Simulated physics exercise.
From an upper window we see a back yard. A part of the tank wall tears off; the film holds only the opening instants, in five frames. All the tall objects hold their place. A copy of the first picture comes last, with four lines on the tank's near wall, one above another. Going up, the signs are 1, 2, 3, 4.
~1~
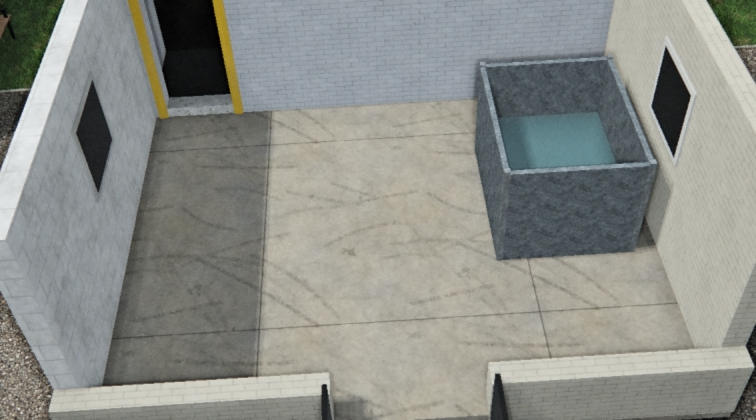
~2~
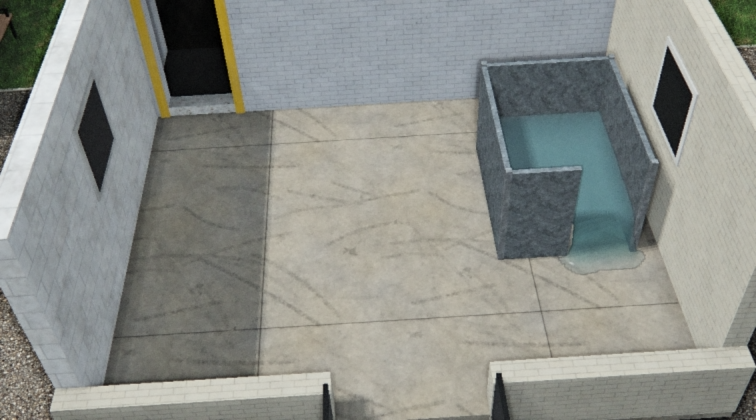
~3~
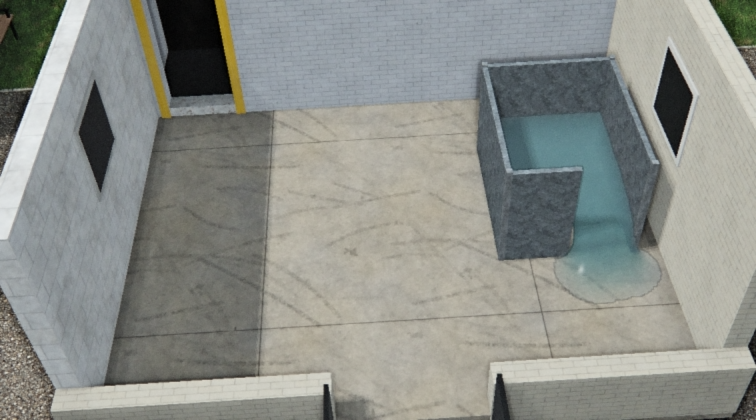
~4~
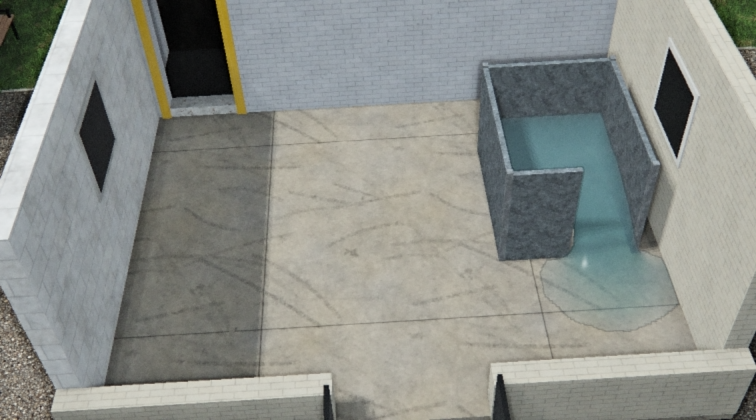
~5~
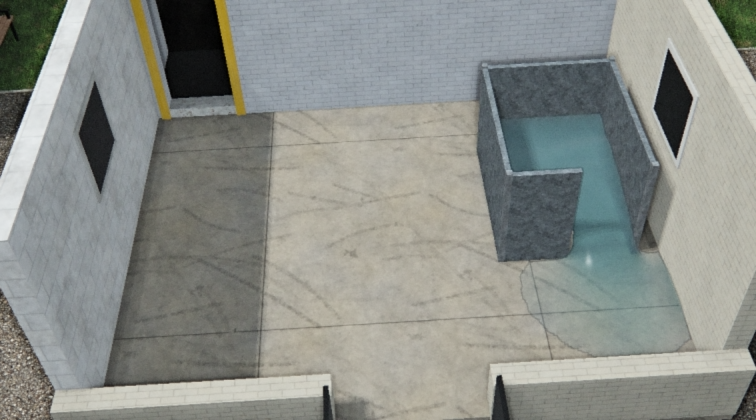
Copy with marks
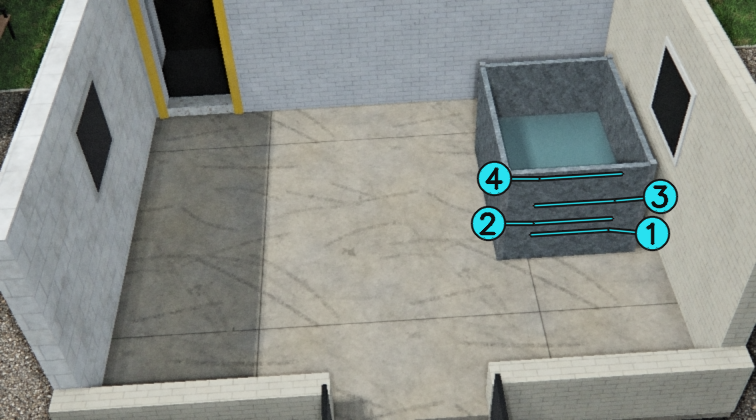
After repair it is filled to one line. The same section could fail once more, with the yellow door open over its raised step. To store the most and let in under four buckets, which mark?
Take 3.
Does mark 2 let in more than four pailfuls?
No, that is safe.
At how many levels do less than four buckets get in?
Three.
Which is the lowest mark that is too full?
That is mark 4.
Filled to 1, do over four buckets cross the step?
No.
In cyan, 1 at (570, 232); 2 at (572, 220); 3 at (575, 203); 4 at (580, 176); from the bottom up 1, 2, 3, 4.
With 1, nothing gets over.
With 2, nothing gets over.
With 3, a bucket or two gets in.
With 4, about 10 bucketfuls get in.
